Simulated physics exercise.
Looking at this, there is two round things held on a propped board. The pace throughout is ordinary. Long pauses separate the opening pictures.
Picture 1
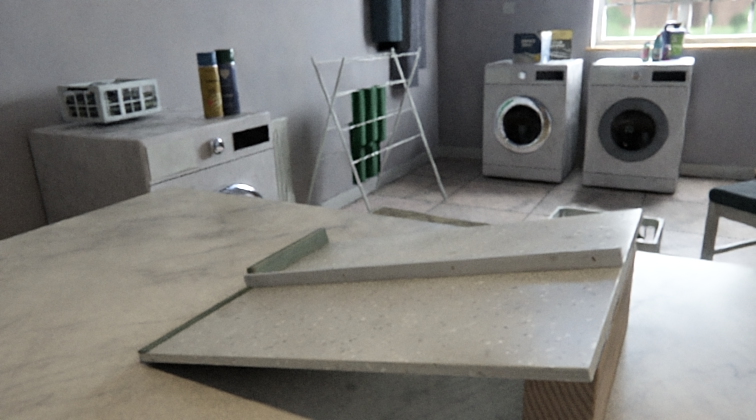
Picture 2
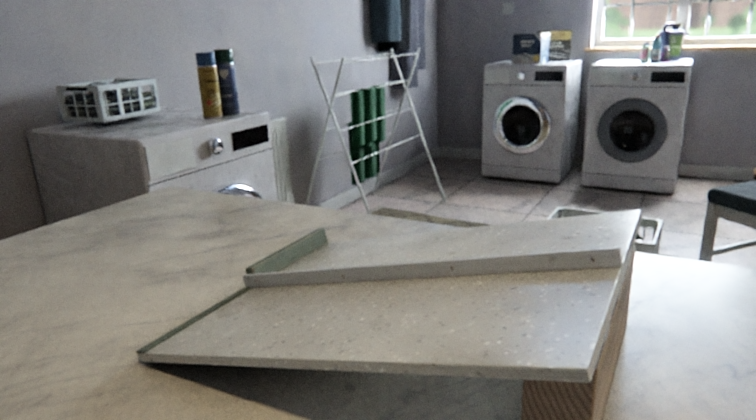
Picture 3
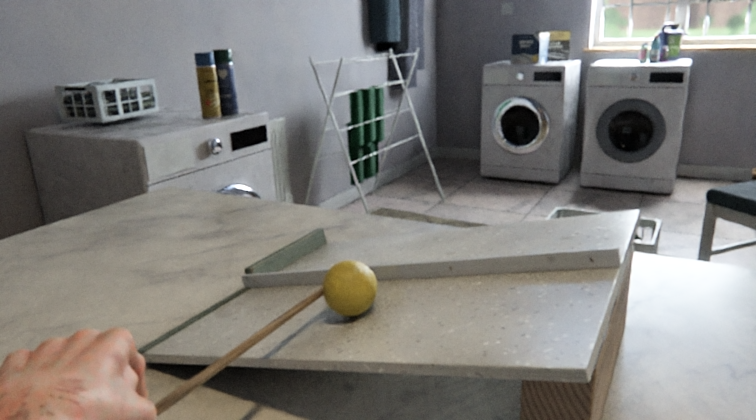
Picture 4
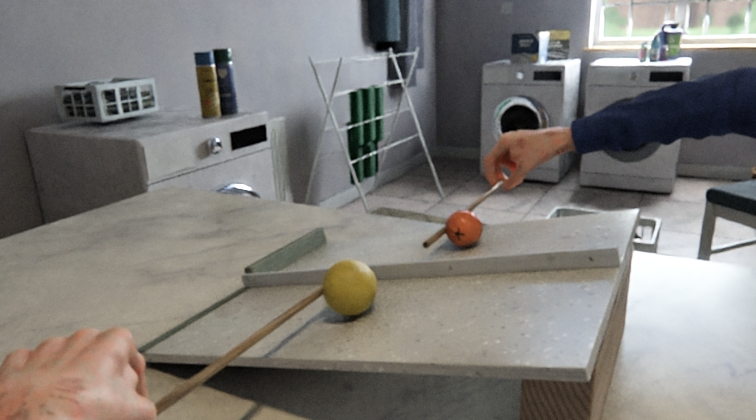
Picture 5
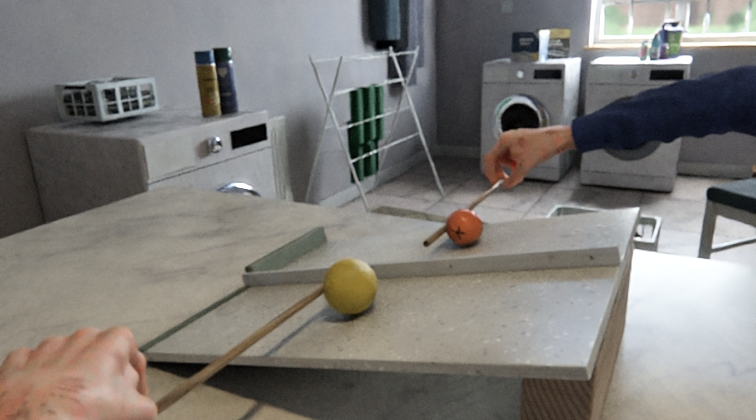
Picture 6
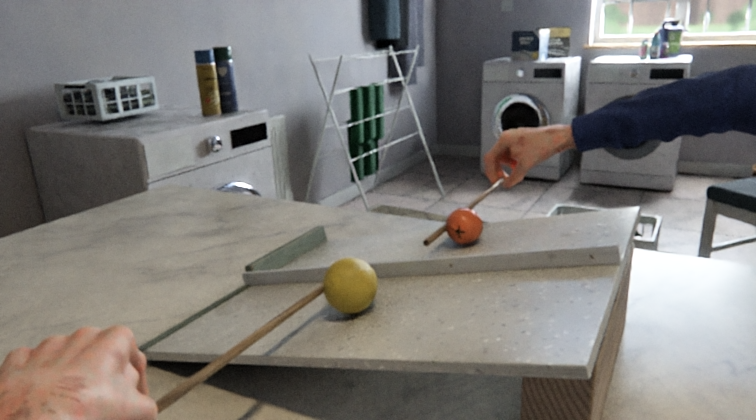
A hand at the left held a stick against a yellow ball on a sloping board, then an arm reached in from the right with another stick against an orange one, and both balls stayed still.
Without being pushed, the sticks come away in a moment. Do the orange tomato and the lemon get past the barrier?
The orange tomato stays on, and the lemon falls off.
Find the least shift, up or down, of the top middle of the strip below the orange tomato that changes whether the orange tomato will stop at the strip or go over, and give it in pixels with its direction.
The switch happens after a shift of some 8 pixels down.
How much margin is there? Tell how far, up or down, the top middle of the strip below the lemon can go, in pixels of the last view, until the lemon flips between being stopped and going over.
An upward move of around 12 pixels.
Then, 0.48 s on from there, orange tomato rolling on the board near (371, 237); lemon rolling on the board near (250, 292).
Then, 0.90 s on from there, orange tomato resting against the strip near (302, 244); lemon off the board near (87, 277).
Then, 1.32 s on from there, orange tomato resting against the strip near (302, 244); lemon off the board.
In the end, the orange tomato gets caught, near (302, 244); the lemon runs past the strip.
